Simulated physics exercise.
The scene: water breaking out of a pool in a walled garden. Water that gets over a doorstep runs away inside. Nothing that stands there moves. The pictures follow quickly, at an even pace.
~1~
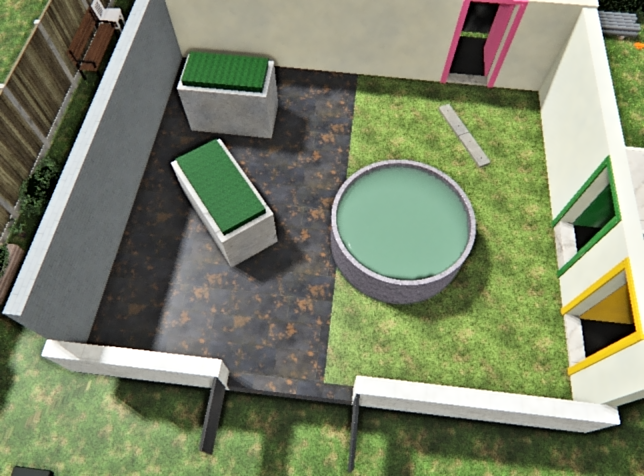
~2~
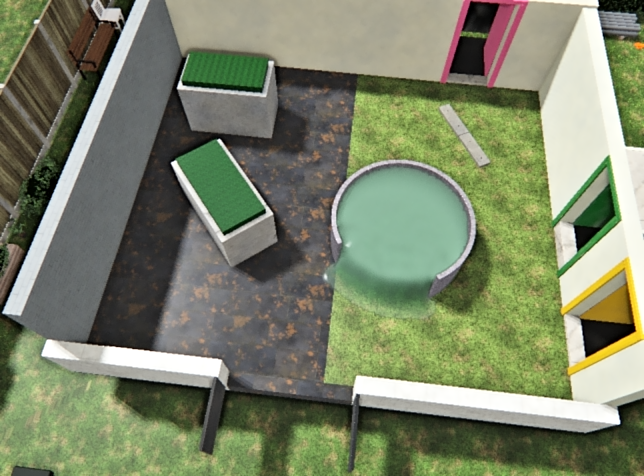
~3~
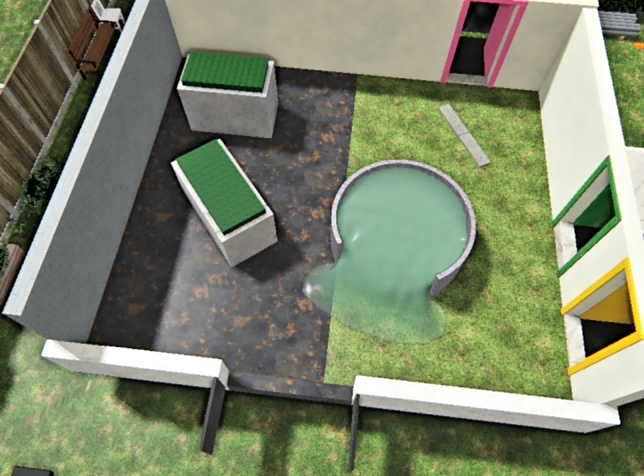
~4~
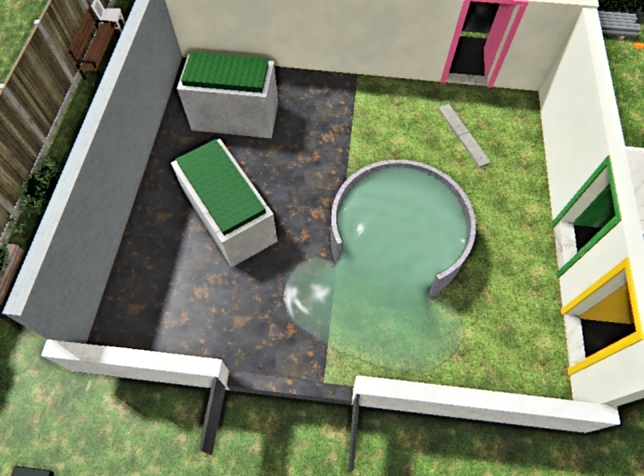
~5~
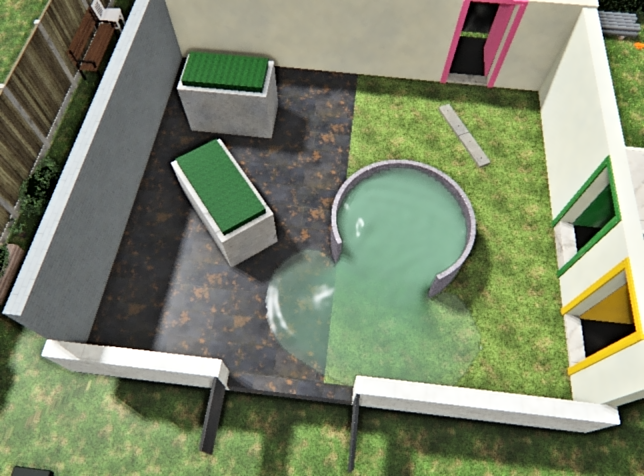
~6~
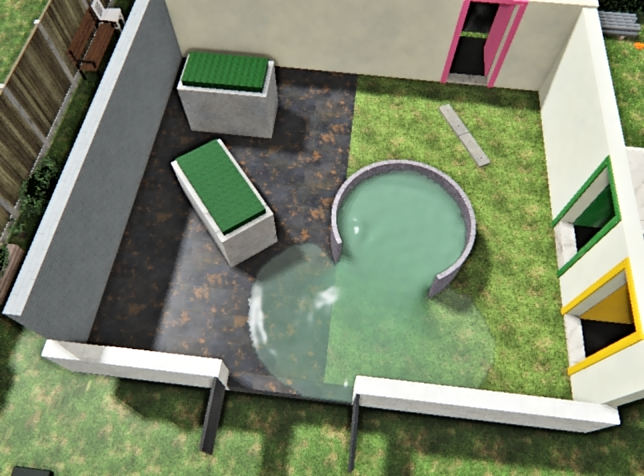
The video shows a round pool of still green water in a walled garden with two green-topped blocks; its near side opens and water pours out, spreading in a widening sheet over the dark paving and the grass.
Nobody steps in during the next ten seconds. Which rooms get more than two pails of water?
In the end: The pink door holds within the limit; the yellow door floods; the green door holds within the limit.
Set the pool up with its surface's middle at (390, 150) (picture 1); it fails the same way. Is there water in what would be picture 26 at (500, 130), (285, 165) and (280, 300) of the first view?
One after the other: No water, under water, wet.
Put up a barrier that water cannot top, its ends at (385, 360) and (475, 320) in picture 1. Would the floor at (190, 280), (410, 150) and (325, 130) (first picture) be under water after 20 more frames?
In turn: Covered, not flooded, not flooded.
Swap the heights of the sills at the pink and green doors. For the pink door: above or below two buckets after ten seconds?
Pink stays under.
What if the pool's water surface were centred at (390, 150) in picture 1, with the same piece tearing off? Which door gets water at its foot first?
First comes the one in yellow.
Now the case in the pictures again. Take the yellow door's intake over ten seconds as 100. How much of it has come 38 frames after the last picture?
I make it 85 per cent.
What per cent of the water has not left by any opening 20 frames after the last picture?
Roughly 70 per cent.
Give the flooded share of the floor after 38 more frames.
Roughly 55 per cent.
A moment on, water covers 20 % of the floor; the pink door not reached, the yellow door not reached, the green door not reached.
Next, water covers 30 % of the floor; the pink door not reached, the yellow door wet at the sill, nothing in, the green door not reached.
Then, water covers 35 % of the floor; the pink door not reached, the yellow door over two buckets in, the green door wet at the sill, nothing in.
Later, water covers 55 % of the floor; the pink door not reached, the yellow door far over two buckets in, the green door wet at the sill, nothing in.
In the end, water covers 80 % of the floor; the pink door wet at the sill, nothing in, the yellow door far over two buckets in, the green door wet at the sill, nothing in.
